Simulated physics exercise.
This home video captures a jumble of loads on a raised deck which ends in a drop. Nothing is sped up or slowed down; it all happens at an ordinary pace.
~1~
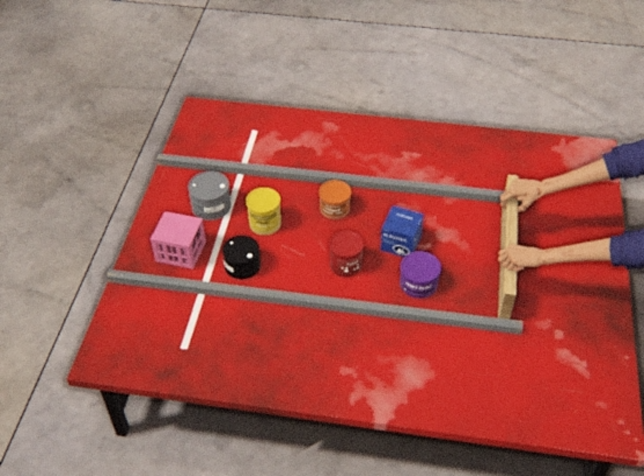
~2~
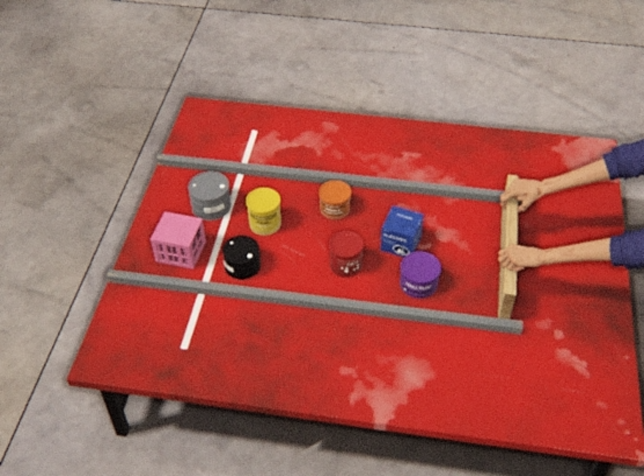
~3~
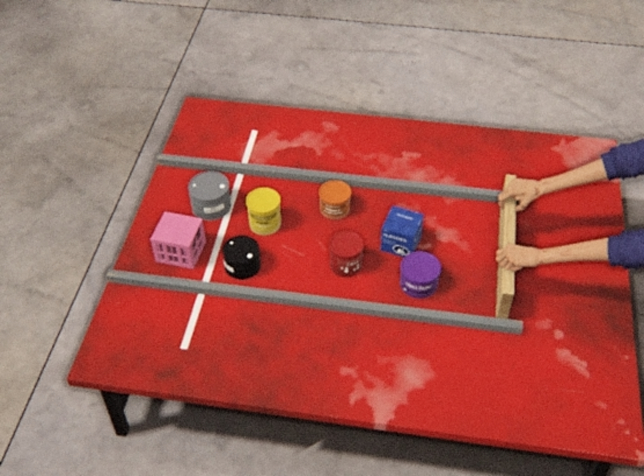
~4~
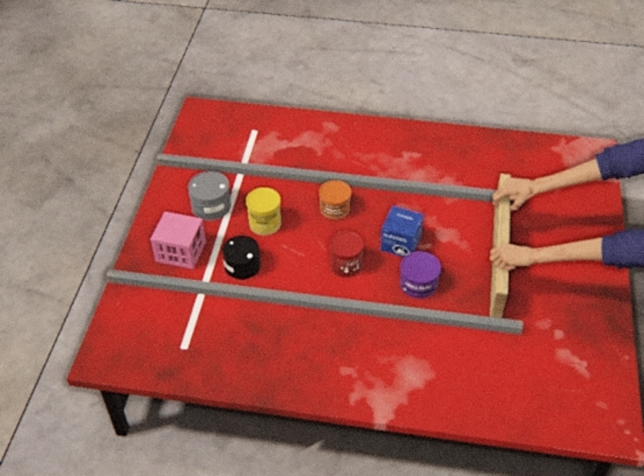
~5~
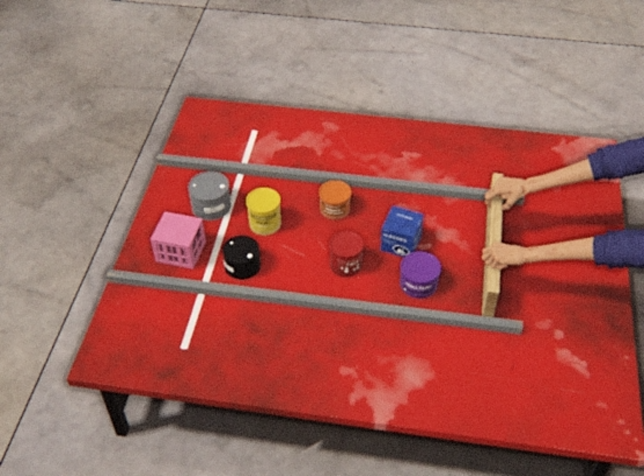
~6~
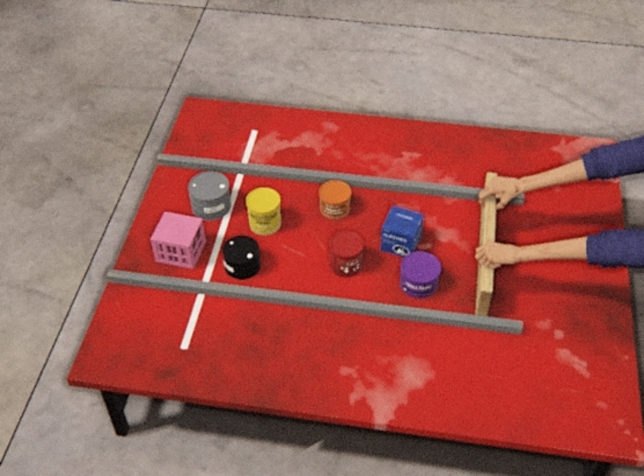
Wooden plank held by two hands sliding slowly left between grey rails on a red table, toward colourful containers sitting still.
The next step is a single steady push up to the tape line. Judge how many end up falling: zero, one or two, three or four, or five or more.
Honestly, the ones lost over the side add up to nothing at all.
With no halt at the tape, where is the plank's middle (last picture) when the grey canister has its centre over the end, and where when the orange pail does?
The middle sits near (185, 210) for the first and near (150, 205) for the other.
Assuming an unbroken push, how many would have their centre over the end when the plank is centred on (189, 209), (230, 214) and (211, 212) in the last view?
By position: 1 / 0 / 0.
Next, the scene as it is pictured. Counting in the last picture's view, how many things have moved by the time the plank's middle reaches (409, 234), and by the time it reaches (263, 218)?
It comes to 2 for the first spot, 8 for the other.
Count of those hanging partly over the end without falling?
Overhanging ones - 1.
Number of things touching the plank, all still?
I count 3 of them.
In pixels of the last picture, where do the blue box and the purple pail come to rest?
The blue box comes to rest at (210, 205), and the purple pail comes to rest at (193, 252).
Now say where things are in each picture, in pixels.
The first frame shows pink crate (179, 240); grey canister (210, 196); black canister (242, 257); plank (508, 246); tape (223, 228).
The second frame shows grey canister (210, 196); orange pail (335, 200).
The third frame shows black canister (242, 258); purple pail (420, 275).
The fourth frame shows pink crate (179, 240); blue box (402, 232).
The fifth frame shows grey canister (210, 196); plank (493, 244).
The sixth frame shows pink crate (179, 240); grey canister (210, 196); black canister (242, 258); plank (487, 243); tape (223, 228).
Early on, none off yet; pink crate at rest near (179, 240); grey canister at rest near (210, 196); black canister at rest near (242, 258).
Finally, the number that fall off is zero.
